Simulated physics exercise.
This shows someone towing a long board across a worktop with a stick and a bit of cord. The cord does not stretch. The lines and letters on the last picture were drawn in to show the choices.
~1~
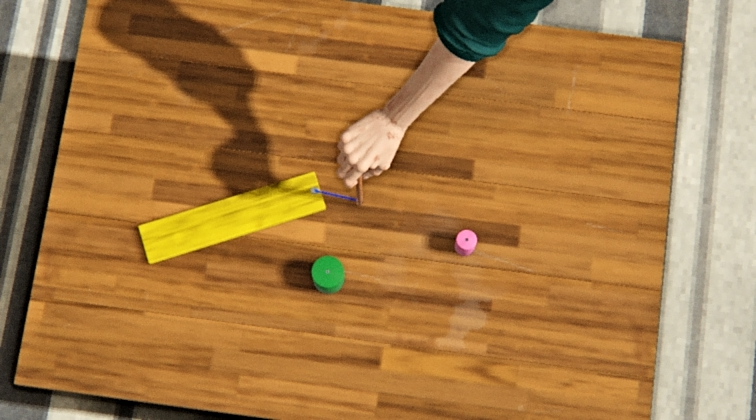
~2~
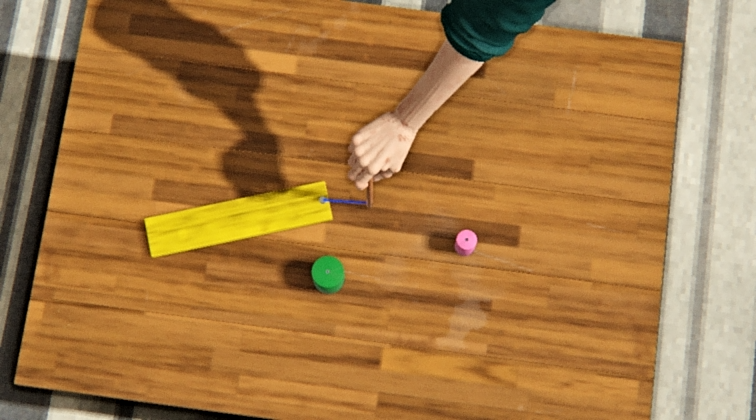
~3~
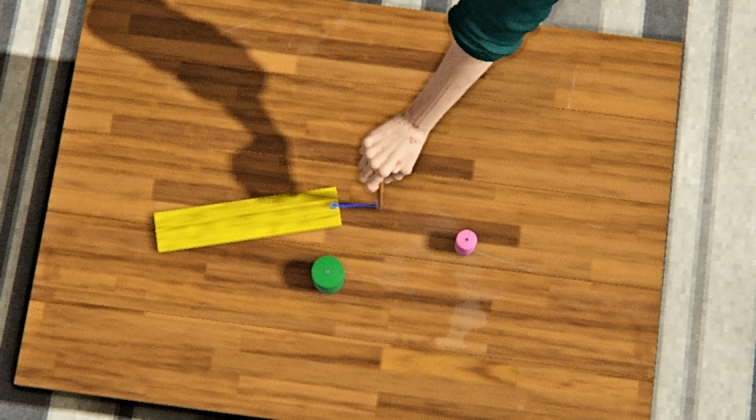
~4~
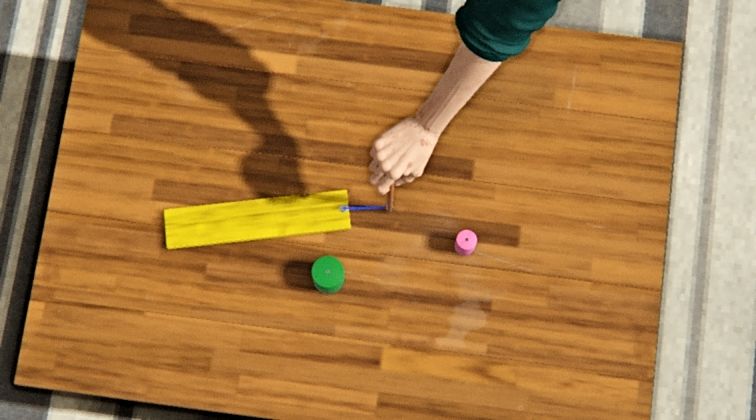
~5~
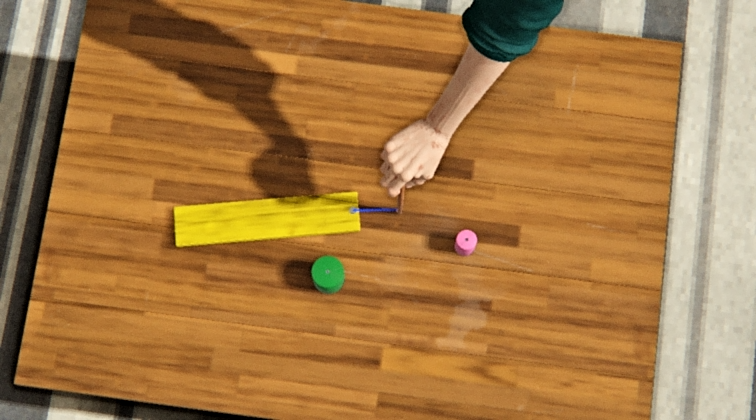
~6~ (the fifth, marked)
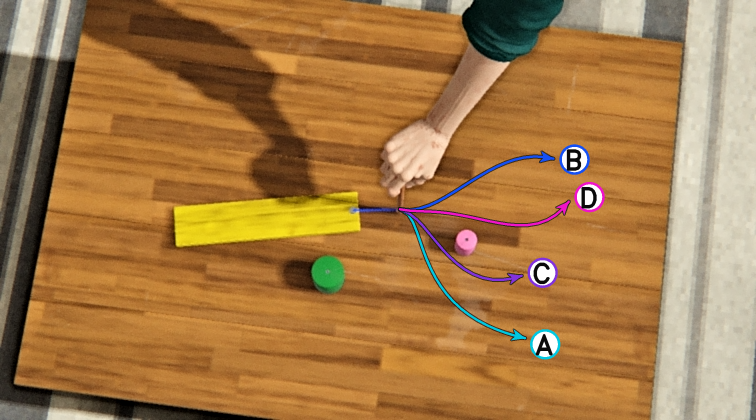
On a wooden worktop, a hand with a stick and cord slowly tows a yellow board right.
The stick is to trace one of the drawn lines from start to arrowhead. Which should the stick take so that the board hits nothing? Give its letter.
Path B.
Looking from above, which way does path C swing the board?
It turns clockwise.
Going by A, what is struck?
It meets the green tin.
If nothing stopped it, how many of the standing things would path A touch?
It touches one.
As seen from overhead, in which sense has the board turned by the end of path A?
On that path, clockwise.
On the marked copy, A from (400, 209) via (447, 294) to (525, 338); B from (400, 209) via (479, 176) to (554, 159); C from (400, 209) via (457, 263) to (522, 276); D from (400, 209) via (489, 221) to (569, 202).
With B. Early on, foot of the stick (455, 192), middle of the board (323, 212).
Further on, foot of the stick (506, 163), middle of the board (378, 198).
At the end, foot of the stick (556, 160), middle of the board (426, 186); nothing has been touched.
As for the rest, A meets the green tin; C meets the pink candle; D meets the pink candle.
